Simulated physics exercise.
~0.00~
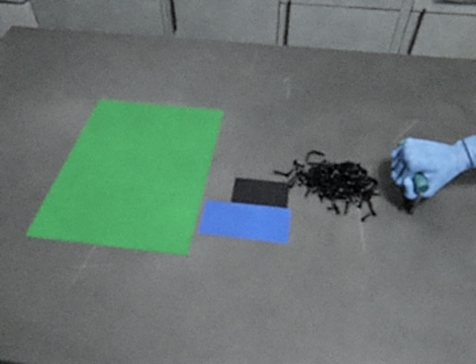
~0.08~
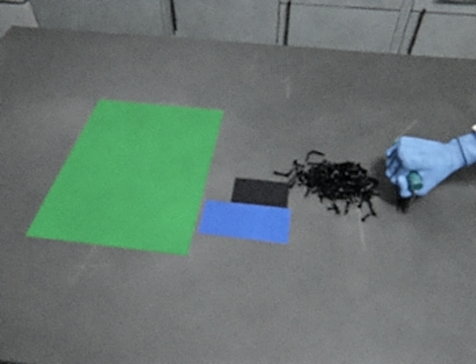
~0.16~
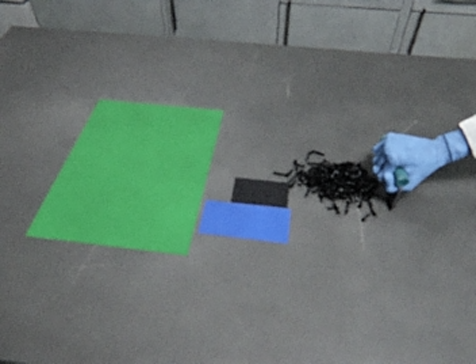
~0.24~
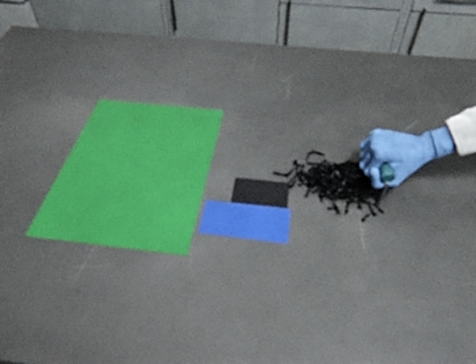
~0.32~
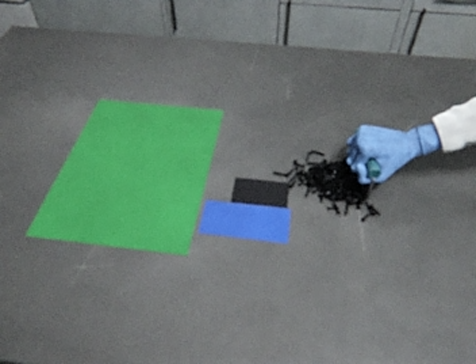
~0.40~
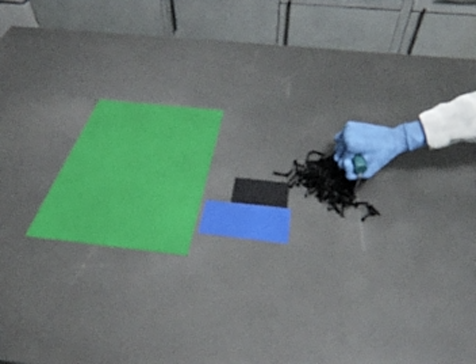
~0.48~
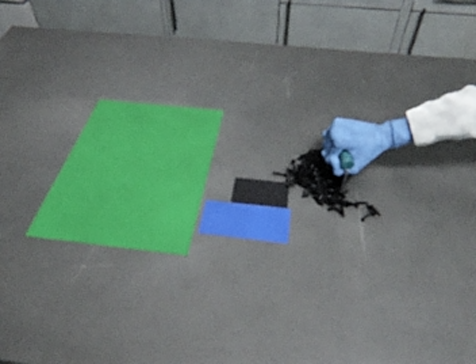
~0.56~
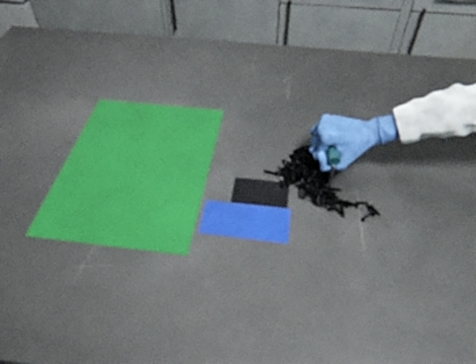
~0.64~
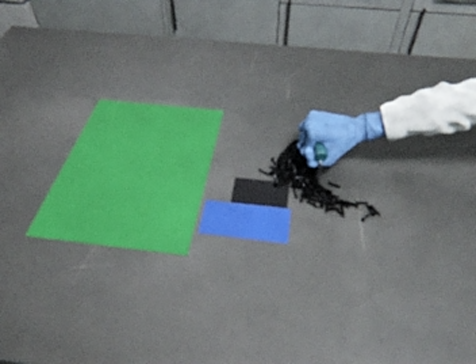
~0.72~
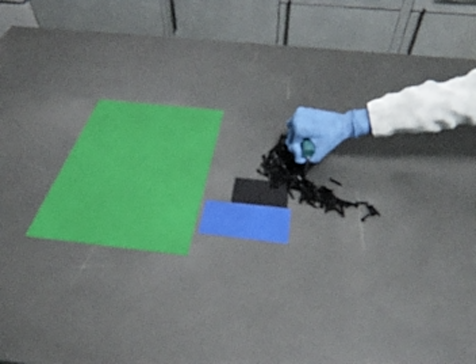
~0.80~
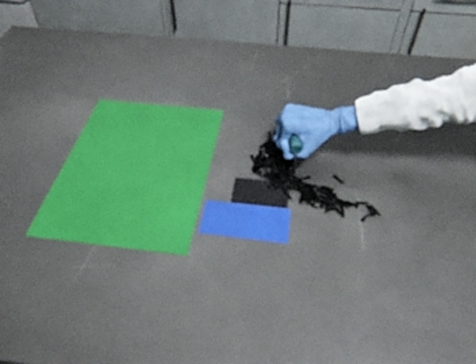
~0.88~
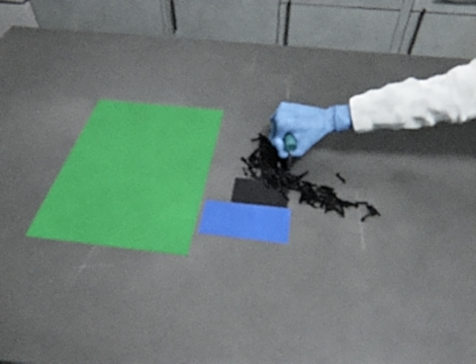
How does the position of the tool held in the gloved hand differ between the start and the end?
At the start the tool is to the right of the pile of black screws, near the right side of the view. By the end it has moved left and slightly up, to a spot just above and to the right of the small black mat.
